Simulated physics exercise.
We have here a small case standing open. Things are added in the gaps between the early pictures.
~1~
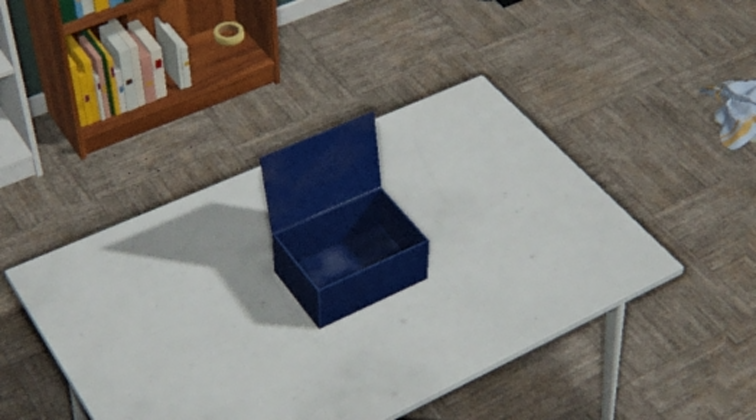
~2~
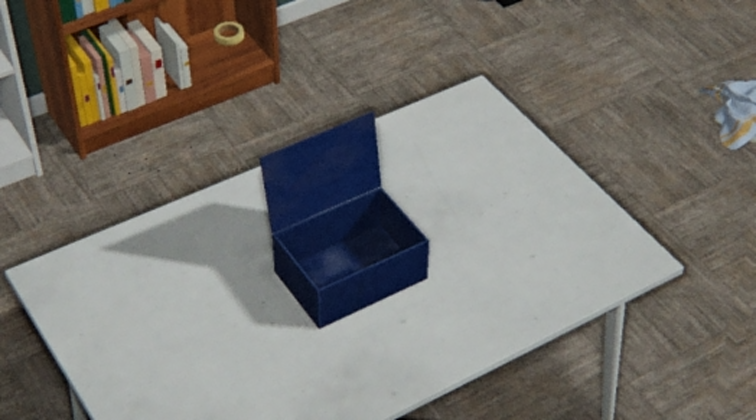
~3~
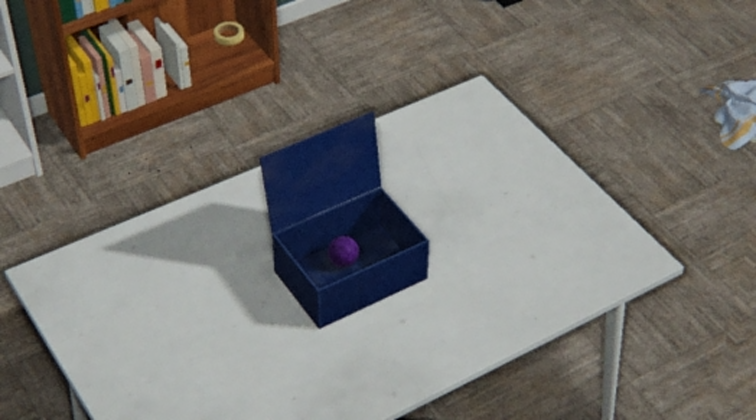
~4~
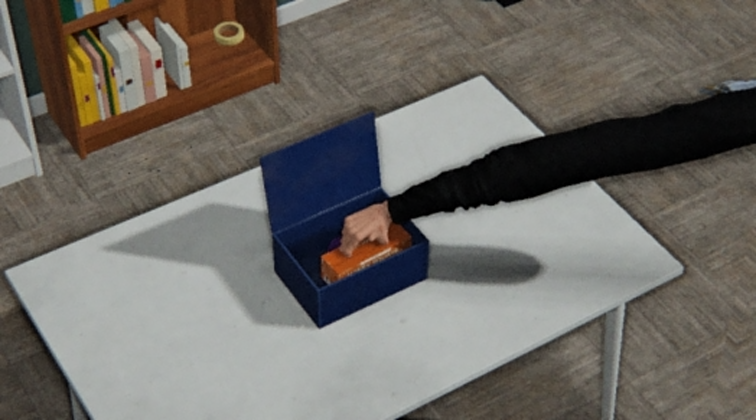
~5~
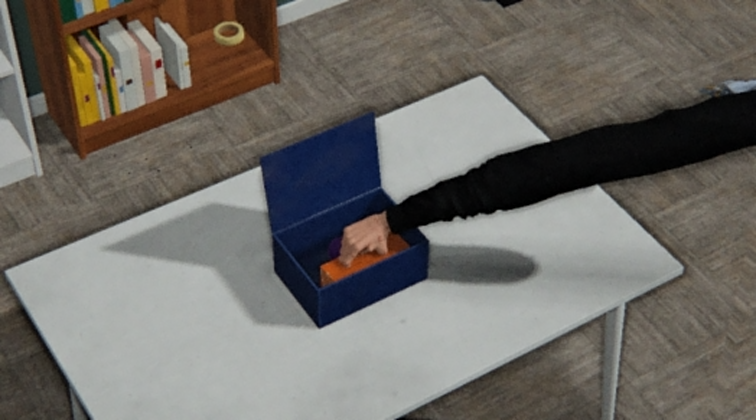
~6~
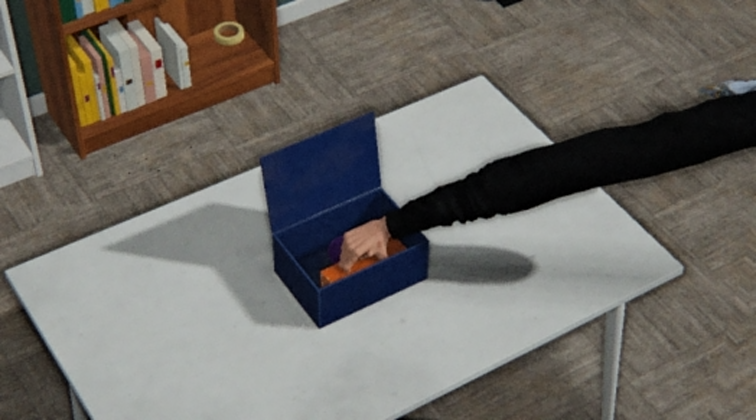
A purple ball appears inside an open, empty blue box on a white table, then a hand in a black sleeve, reaching in from the right, lowers an orange carton into the box beside the ball.
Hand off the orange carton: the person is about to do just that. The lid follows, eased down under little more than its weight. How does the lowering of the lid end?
The lid comes to rest closed on the rim.
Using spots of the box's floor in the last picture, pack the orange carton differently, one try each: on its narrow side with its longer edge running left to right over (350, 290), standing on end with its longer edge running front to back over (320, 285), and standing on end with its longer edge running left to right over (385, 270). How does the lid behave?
Well, the first try leaves the lid lying shut, the second leaves it standing open, and the third leaves it standing open.
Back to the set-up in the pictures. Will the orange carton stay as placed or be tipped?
Simply put, the orange carton remains unturned.
Then, 1.40 s after the last picture, lid 73° above the rim.
Then, 1.90 s after the last picture, lid 23° above the rim.
At rest, lid shut; both in place. Seen from the same camera at the end, orange carton near (365, 273).
